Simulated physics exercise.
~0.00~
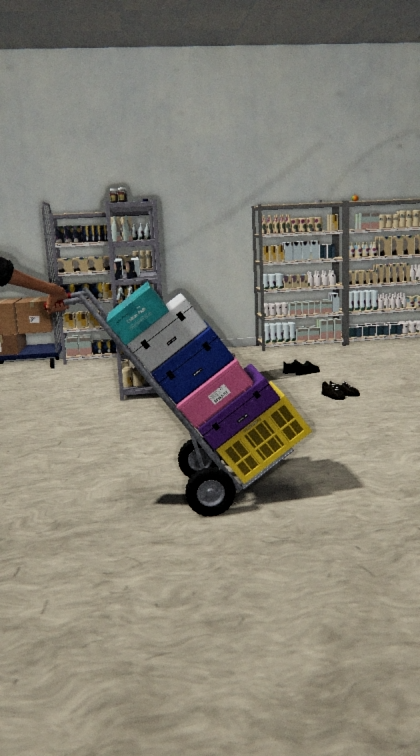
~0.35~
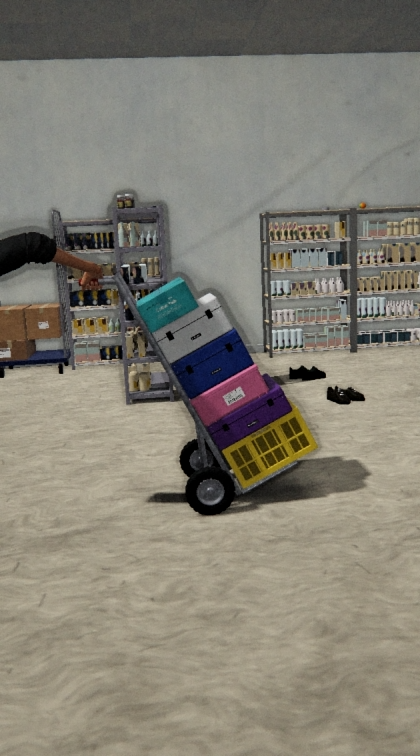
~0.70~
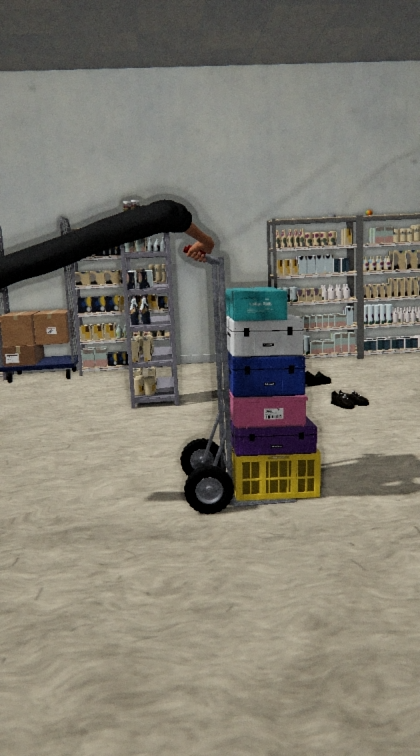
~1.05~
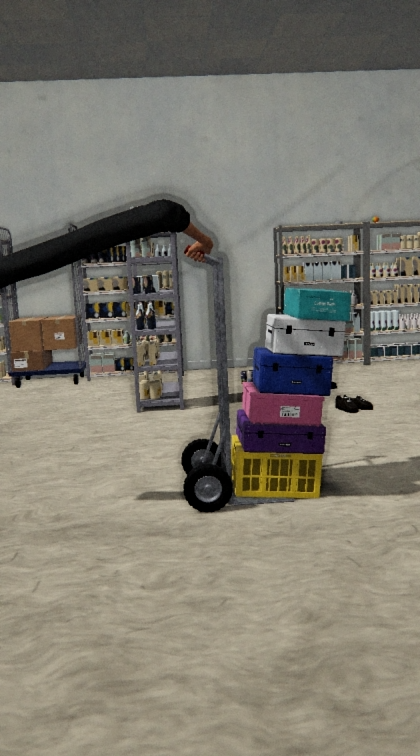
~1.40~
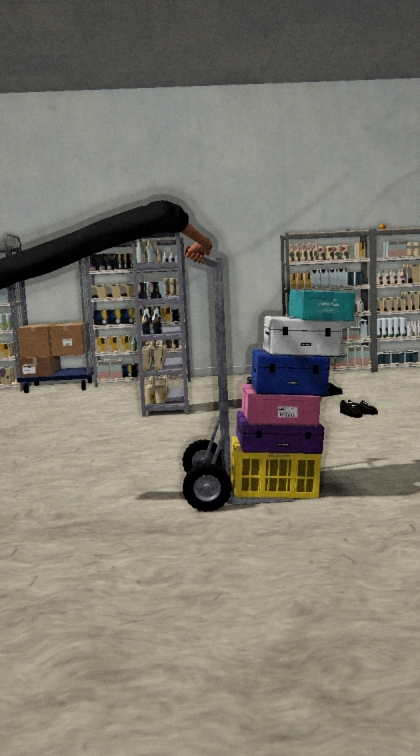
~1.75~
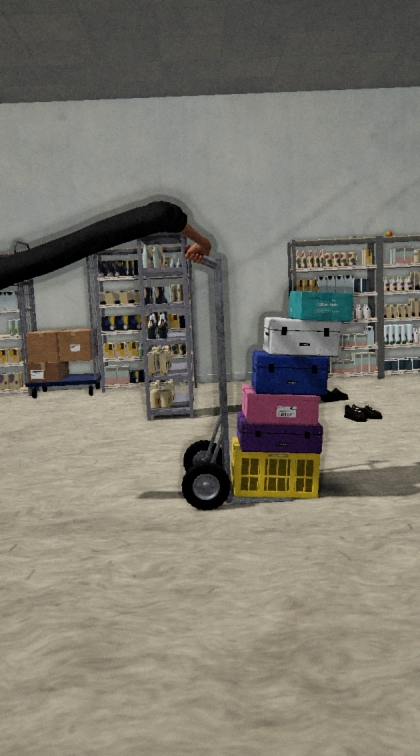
In a shoe storeroom, an arm tips a loaded hand truck upright, and the upper boxes shift right, leaning but still stacked.
